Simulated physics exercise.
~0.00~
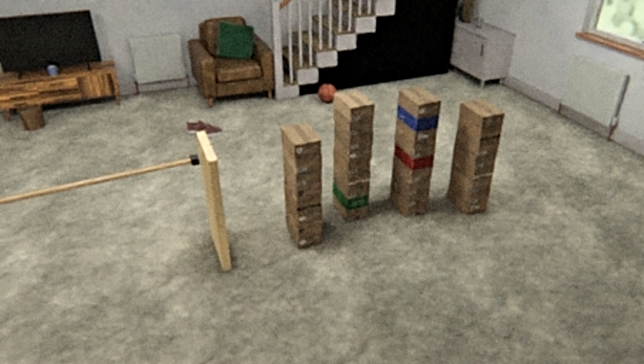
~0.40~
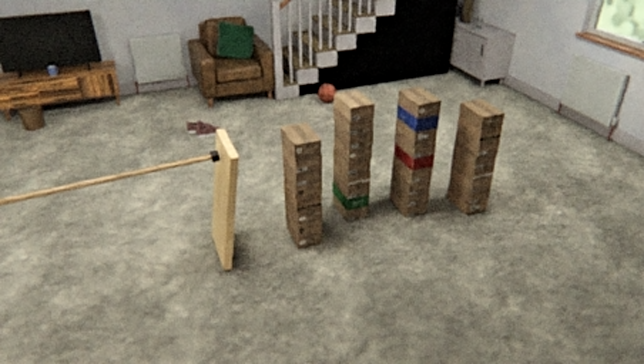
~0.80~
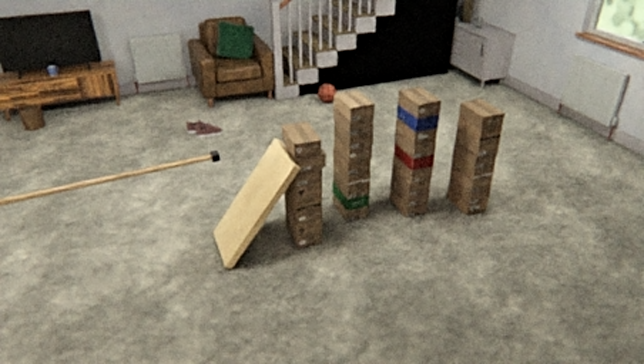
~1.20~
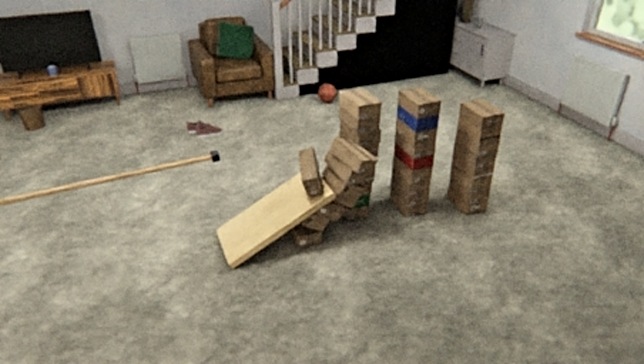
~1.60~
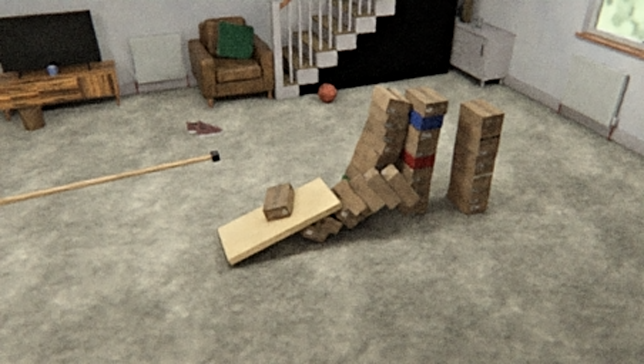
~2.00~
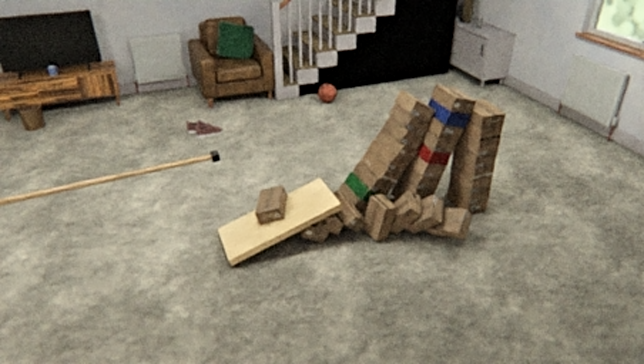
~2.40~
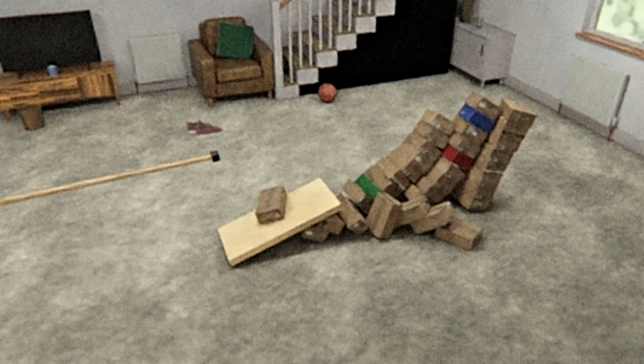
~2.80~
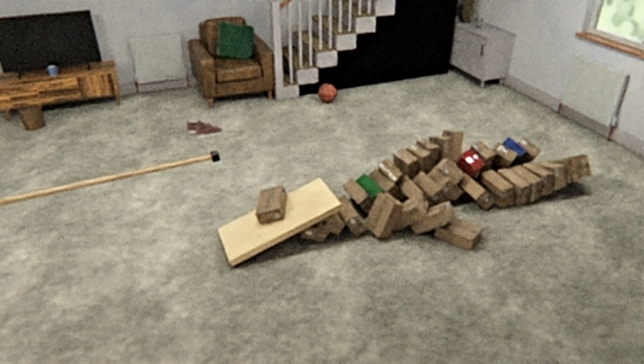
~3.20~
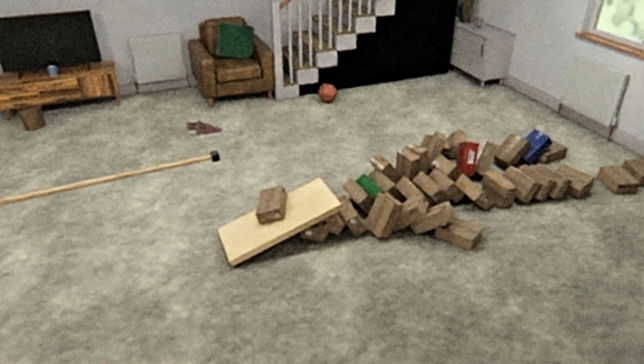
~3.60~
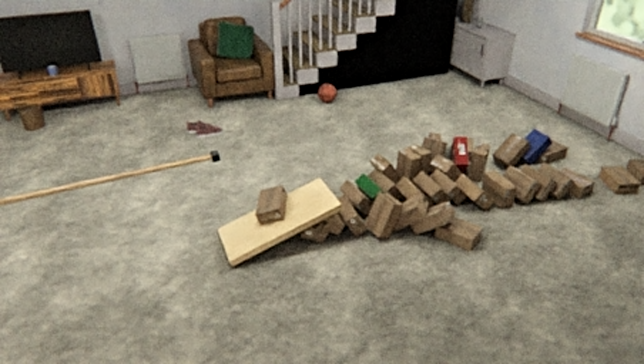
In a living room, a pole tips an upright board rightward into four columns of brown boxes marked with green, red and blue ones, and the columns topple one after another to the right, ending in a scattered heap beside the slanting board, which has one box resting on it.
